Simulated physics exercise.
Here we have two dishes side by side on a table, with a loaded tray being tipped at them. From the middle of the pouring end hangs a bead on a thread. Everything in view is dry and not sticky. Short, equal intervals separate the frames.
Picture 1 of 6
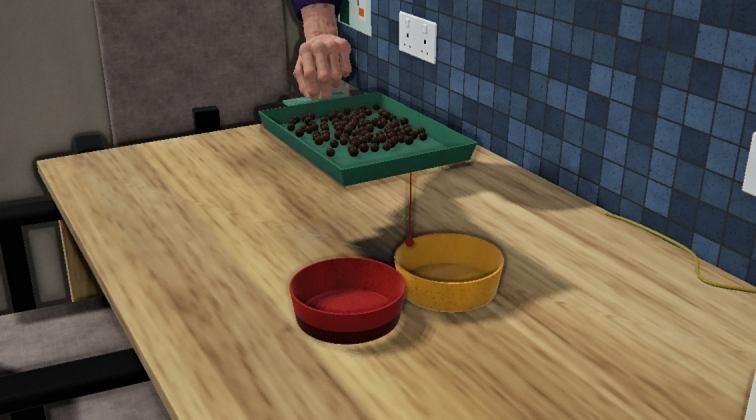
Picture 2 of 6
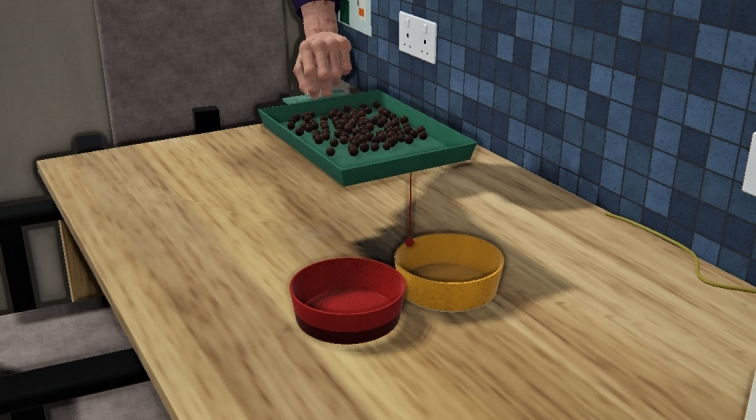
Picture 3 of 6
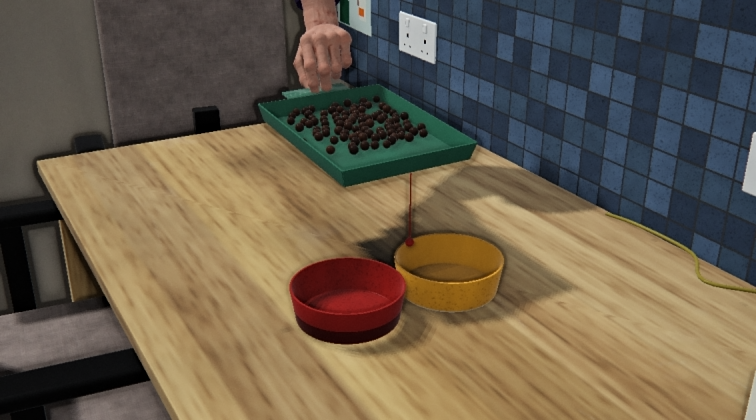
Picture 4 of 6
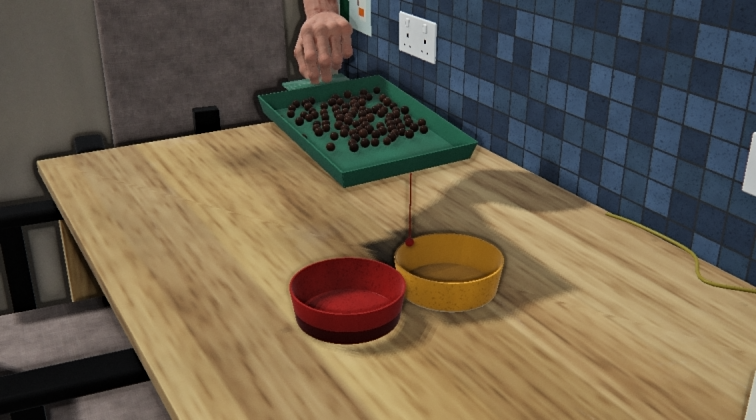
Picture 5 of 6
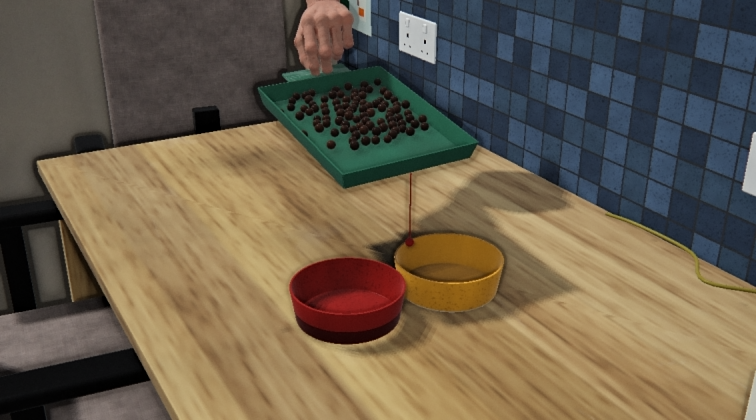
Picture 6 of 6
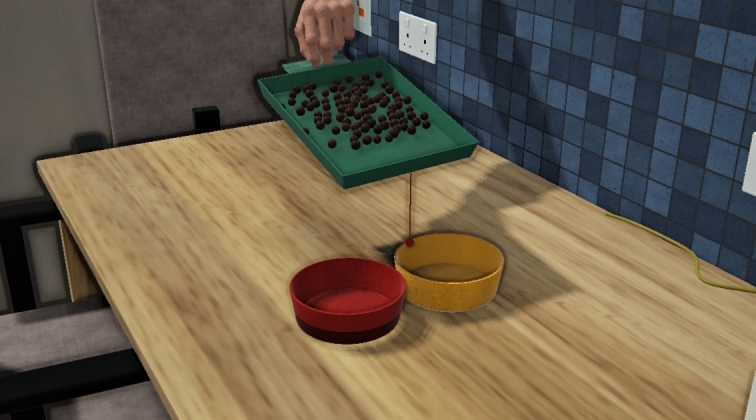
On a wooden table beside a blue tiled wall, a hand gradually raised the back of a green tray of dark balls above a red dish and a yellow one, and the balls shifted slightly.
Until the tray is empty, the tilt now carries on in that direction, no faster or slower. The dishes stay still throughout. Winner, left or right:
Left.
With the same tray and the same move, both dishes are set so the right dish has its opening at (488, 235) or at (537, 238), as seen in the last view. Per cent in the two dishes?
First 50 %, then 30 %.
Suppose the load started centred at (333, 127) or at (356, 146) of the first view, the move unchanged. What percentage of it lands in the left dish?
Roughly 80 and 80 percent, in that order.
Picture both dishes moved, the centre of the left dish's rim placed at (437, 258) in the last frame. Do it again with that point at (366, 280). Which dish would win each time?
With the dishes at the first place it's the left-side dish, and at the second it's the left-side dish.
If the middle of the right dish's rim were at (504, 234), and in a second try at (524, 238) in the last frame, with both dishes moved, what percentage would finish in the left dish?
Close to 40 in a hundred, then close to 40 in a hundred.
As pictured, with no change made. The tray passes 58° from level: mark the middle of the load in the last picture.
Somewhere about (388, 156).
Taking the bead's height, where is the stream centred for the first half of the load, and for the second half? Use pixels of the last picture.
About (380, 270) to begin with, then about (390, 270).
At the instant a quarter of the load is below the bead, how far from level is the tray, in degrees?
Angle: Close to 90°.
Soon, tray tipped steeply; nearly all on the tray; a stray few in the left dish; a stray few in the air.
A while on, tray tipped right over; a small part on the tray; about half in the left dish; about a quarter in the right dish; a small part outside both; a small part in the air.
Towards the end, tray tipped past a quarter turn; about two thirds in the left dish; about a quarter in the right dish; a small part outside both.
Finally, tray tipped past a quarter turn; about two thirds in the left dish; about a quarter in the right dish; a small part outside both.
